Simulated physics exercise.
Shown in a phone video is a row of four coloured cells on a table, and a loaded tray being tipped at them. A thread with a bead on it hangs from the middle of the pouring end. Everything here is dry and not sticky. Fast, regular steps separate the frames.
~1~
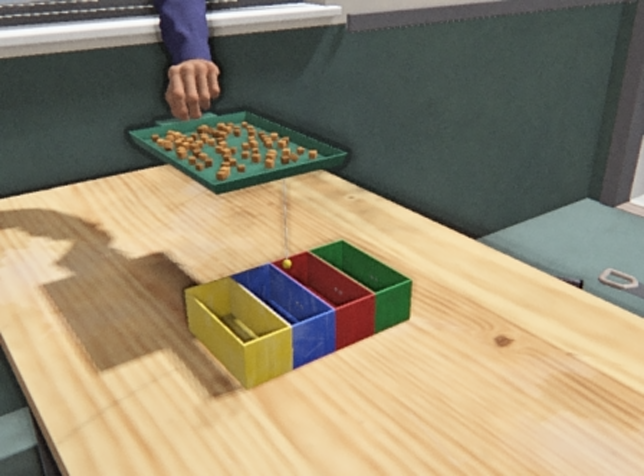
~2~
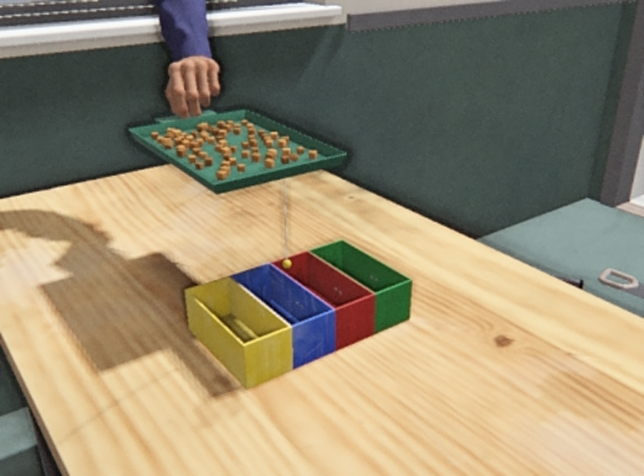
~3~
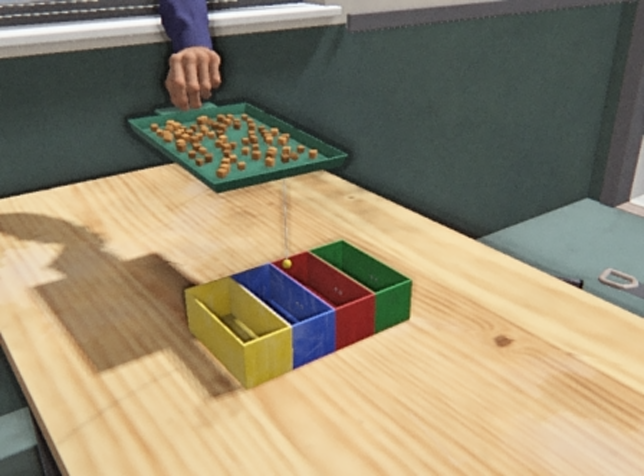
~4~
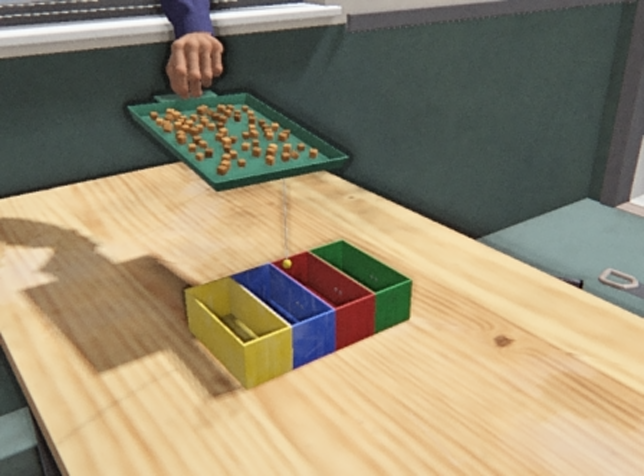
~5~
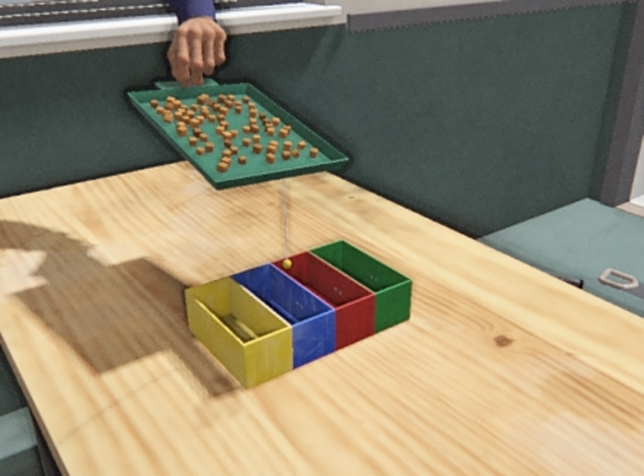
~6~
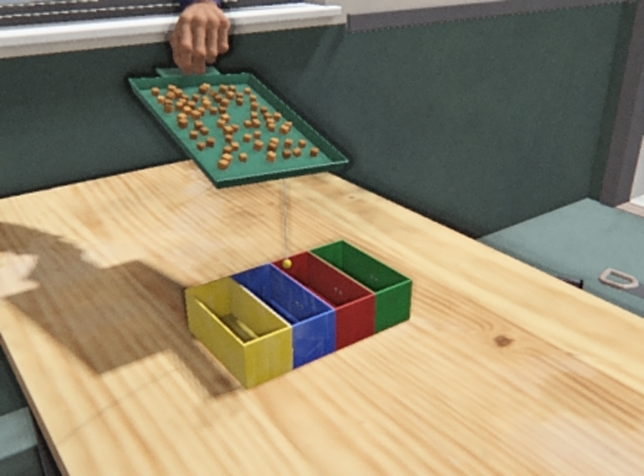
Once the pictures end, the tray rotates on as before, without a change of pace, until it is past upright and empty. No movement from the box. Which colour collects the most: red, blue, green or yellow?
Green.
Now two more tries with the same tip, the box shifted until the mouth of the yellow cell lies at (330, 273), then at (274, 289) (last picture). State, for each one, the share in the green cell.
Trial 1 near 0 percent, trial 2 near 0 percent.
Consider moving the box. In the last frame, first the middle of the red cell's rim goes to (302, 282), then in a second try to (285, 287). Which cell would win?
Try one: The cell in green; try two: The cell in green.
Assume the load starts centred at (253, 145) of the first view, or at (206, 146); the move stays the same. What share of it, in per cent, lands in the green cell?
First 50 %, then 50 %.
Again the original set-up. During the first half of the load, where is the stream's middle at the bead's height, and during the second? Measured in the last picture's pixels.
Around (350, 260) first; around (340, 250) second.
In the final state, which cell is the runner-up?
That would be the red one.
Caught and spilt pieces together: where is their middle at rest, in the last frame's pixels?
Near (359, 310).
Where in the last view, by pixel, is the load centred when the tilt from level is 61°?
About (312, 160).
Shortly afterwards, tray tipped steeply; the bulk on the tray; only a few in the green cell; a little falling or outside the box.
Next, tray tipped past a quarter turn; near a quarter on the tray; near a third in the green cell; a little in the red cell; only a few in the blue cell; only a few in the yellow cell; near a quarter falling or outside the box.
Some moments later, tray tipped past a quarter turn; near half in the green cell; near a third in the red cell; a little in the blue cell; only a few in the yellow cell; only a few falling or outside the box.
In the end, tray tipped past a quarter turn; near half in the green cell; near a third in the red cell; a little in the blue cell; only a few in the yellow cell; only a few outside the box.
